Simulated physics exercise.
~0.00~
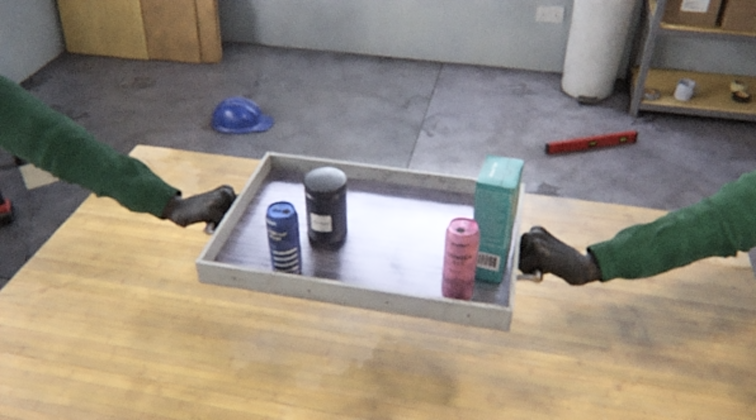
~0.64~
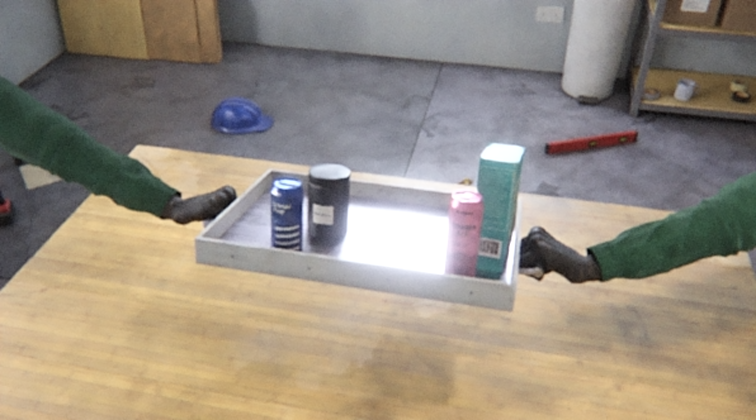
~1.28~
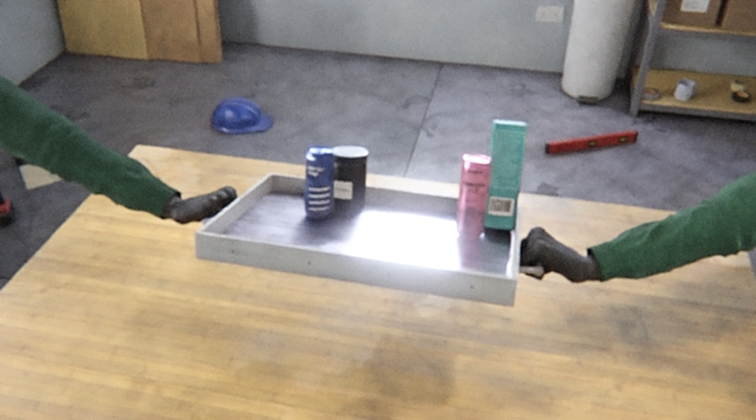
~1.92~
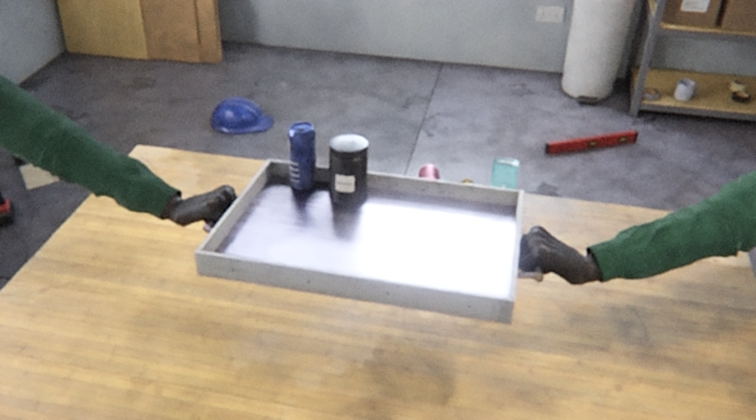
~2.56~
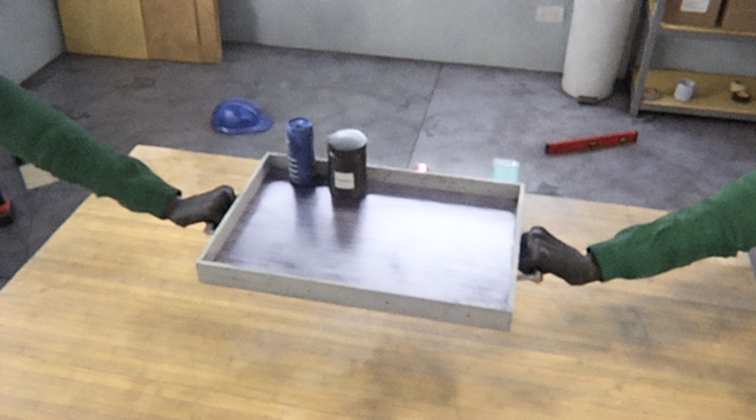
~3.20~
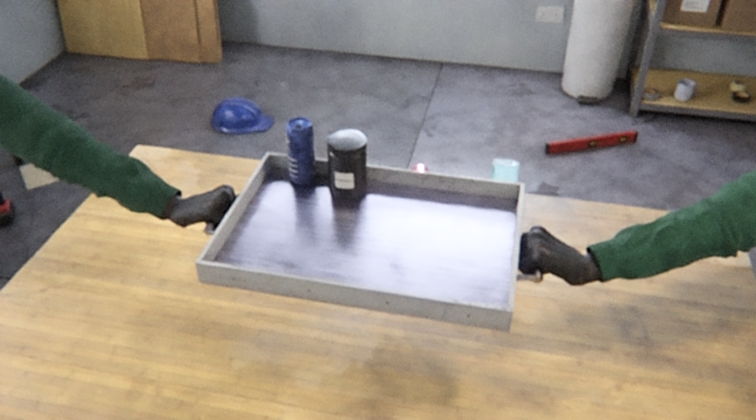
To begin with, two gloved hands hold a rimmed serving tray above a wooden table, with a blue can, a black jar, a pink can and a turquoise carton standing on it. The hands tip the tray so its far edge dips, and all four items lean and slide toward the far side. The pink can and turquoise carton go over the far rim and off the tray as it begins to level. Finally the tray is level again, with the blue can and black jar upright near the far rim and the other two lying beyond it.
